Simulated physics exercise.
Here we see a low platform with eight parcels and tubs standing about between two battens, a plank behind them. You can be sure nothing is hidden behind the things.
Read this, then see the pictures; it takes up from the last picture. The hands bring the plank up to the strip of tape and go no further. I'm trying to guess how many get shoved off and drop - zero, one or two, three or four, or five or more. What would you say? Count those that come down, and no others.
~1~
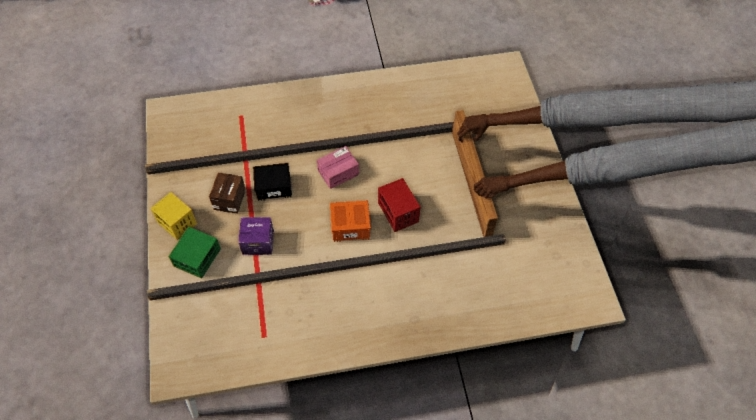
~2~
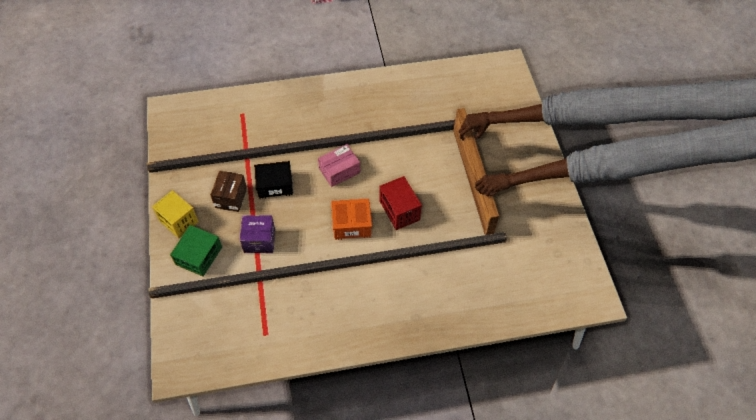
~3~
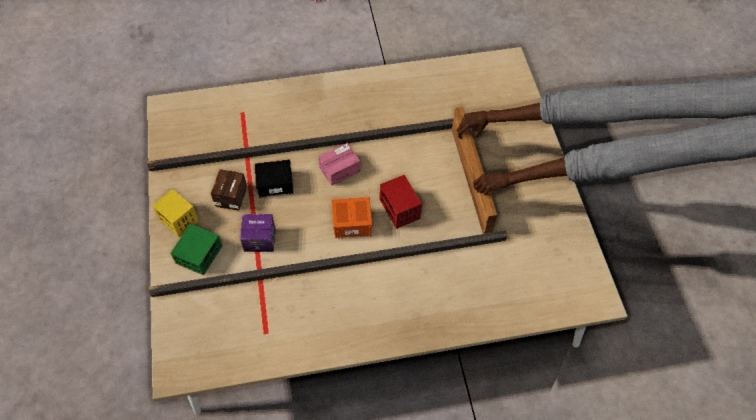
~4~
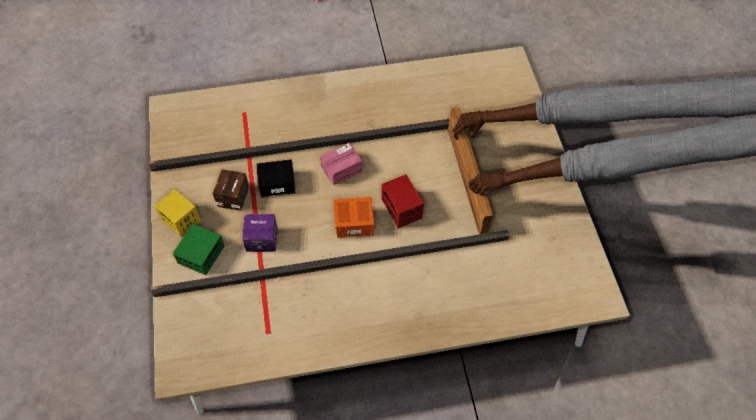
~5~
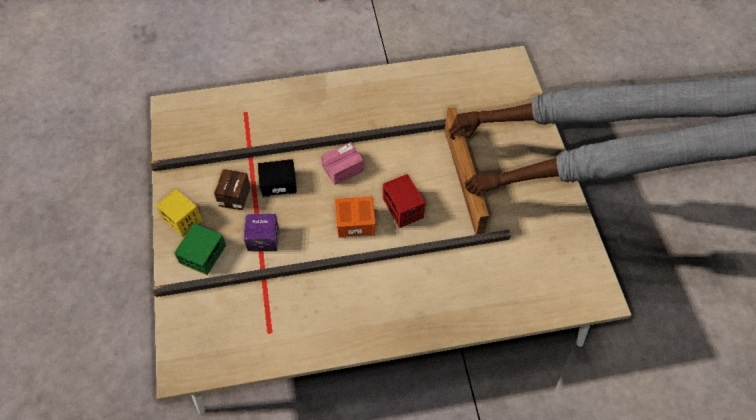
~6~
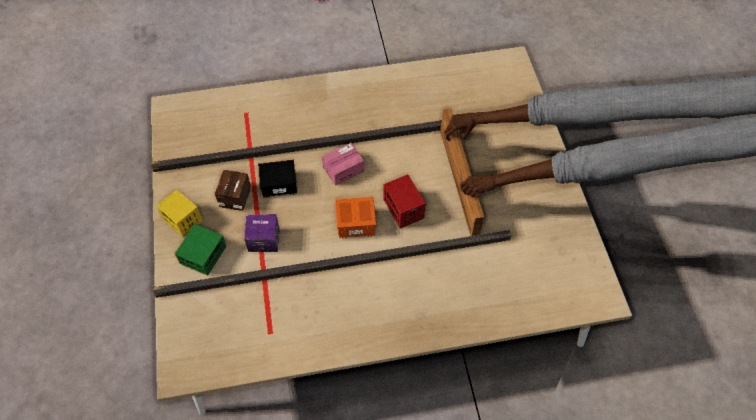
My prediction is one or two fallers.
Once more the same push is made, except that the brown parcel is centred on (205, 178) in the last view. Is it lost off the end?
Started there, the object is not lost.
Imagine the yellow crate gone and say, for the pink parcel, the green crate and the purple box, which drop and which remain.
Pink parcel stays put, green crate goes down, purple box stays put.
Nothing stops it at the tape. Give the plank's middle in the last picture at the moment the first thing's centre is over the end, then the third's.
At the first moment about (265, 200), at the next about (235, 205).
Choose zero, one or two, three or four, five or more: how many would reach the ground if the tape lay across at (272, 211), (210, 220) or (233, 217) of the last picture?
Well, it comes out as zero, either three or four and 3 or 4, in that order.
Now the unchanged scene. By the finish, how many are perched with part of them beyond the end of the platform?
It would come to 0.
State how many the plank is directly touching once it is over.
The count in contact is 2.
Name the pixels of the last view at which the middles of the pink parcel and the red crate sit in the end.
The pink parcel ends up near (235, 175), and the red crate near (243, 224).
Soon after, none off yet; yellow crate at rest near (180, 213); green crate at rest near (201, 250); brown parcel at rest near (233, 190).
By the end, the number that fall off is one or two; fallen, green crate and yellow crate.
